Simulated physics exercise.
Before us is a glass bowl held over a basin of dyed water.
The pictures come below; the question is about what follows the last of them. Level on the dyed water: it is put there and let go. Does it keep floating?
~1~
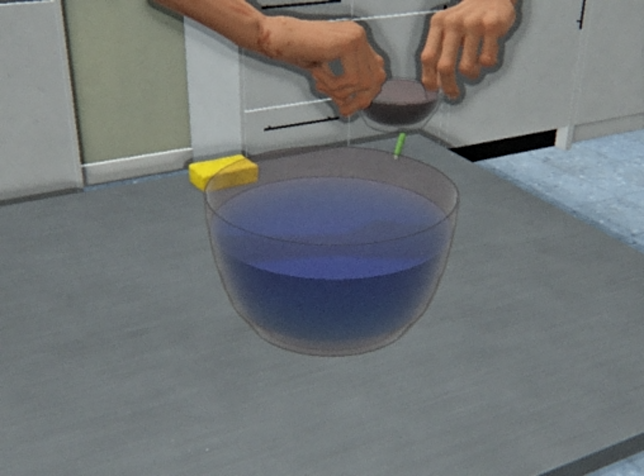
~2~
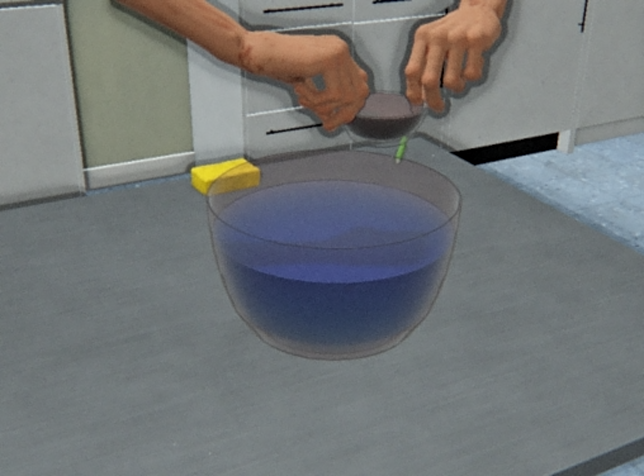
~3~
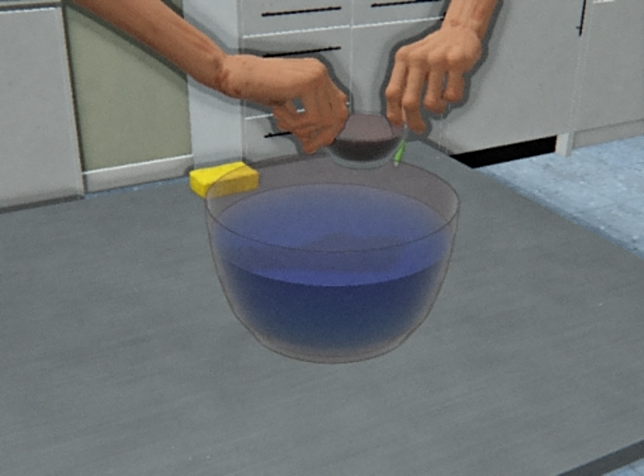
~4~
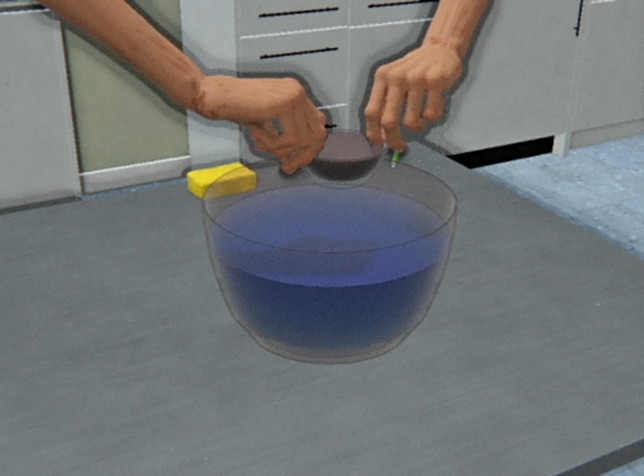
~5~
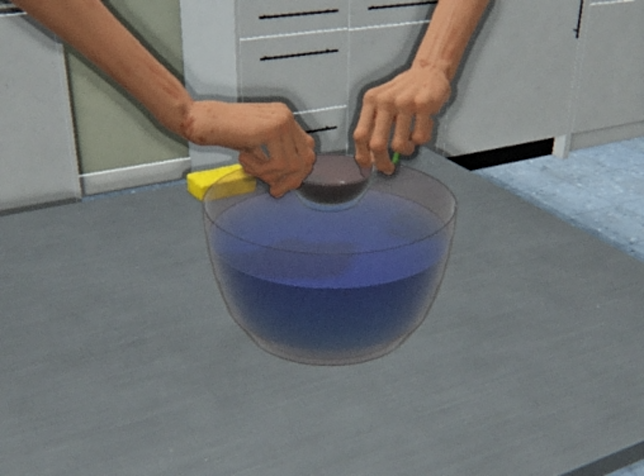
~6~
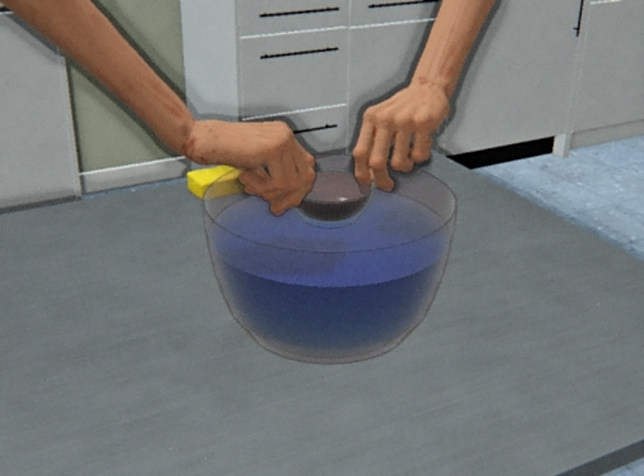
No.
Soon after, the bowl dips into the dyed water.
Later, dyed water pours in over its rim.
In the end, the bowl lies on the bottom.
